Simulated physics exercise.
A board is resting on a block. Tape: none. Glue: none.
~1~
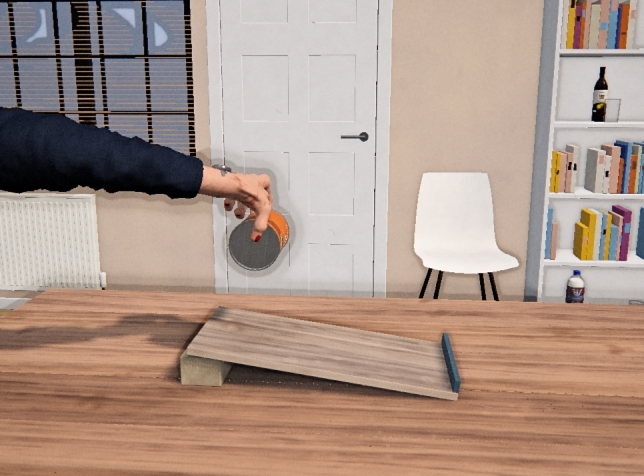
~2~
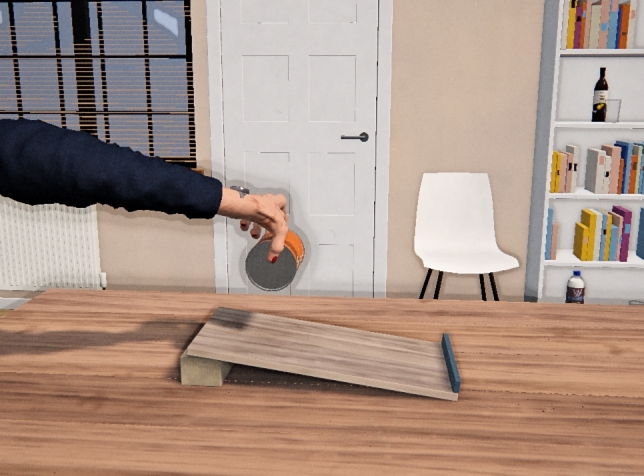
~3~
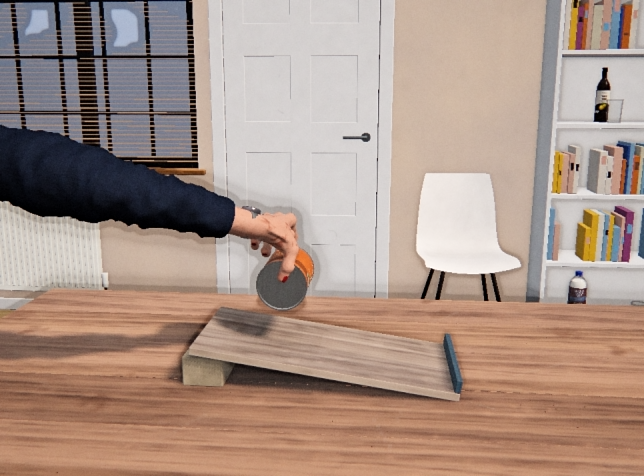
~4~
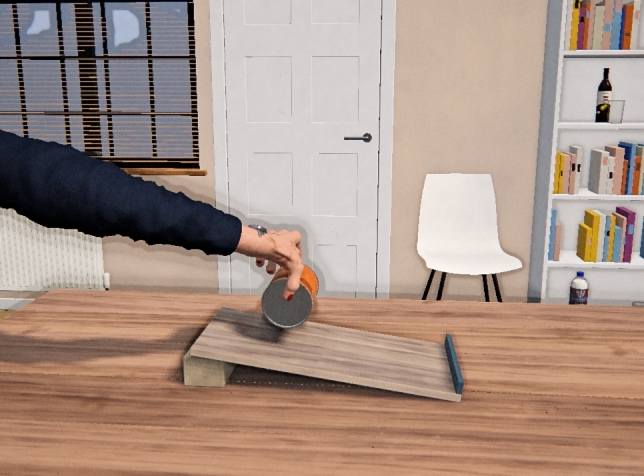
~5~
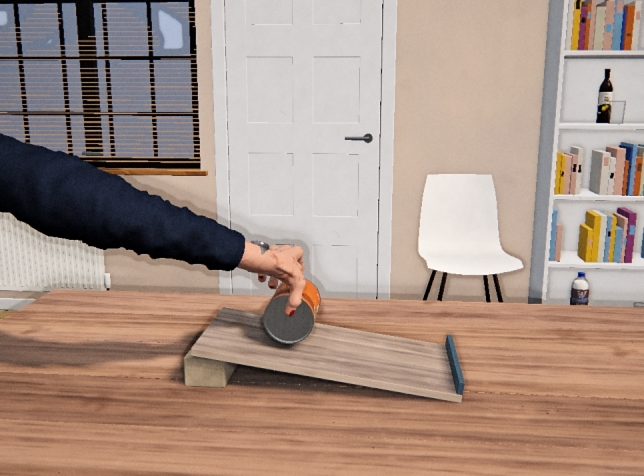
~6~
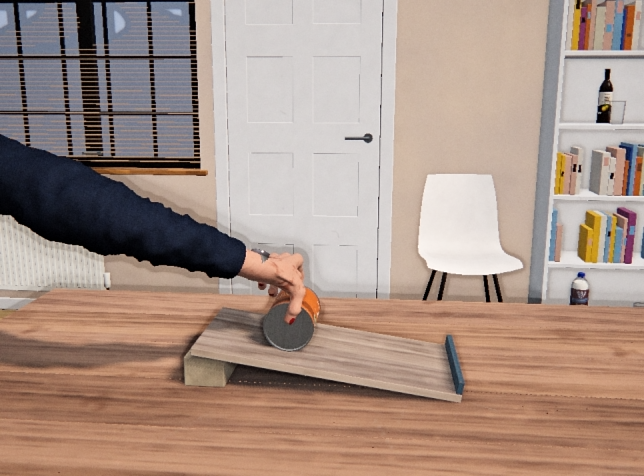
An arm in a dark sleeve held a round orange tin on its side above a tilted board resting on a block, moved it slightly right and lowered it onto the board's upper part.
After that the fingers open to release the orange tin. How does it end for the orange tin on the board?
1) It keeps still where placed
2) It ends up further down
The answer is 2.
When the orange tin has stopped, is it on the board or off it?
Still on top.
Then, 0.50 s on from there, orange tin shifted about its own width near (329, 323).
Then, 0.80 s on from there, orange tin shifted well along near (403, 336).
Then, 1.10 s on from there, orange tin shifted well along near (431, 341).
In the end, moved from the start, orange tin. At the end, from the last picture's camera, orange tin near (433, 341). The orange tin goes downhill.
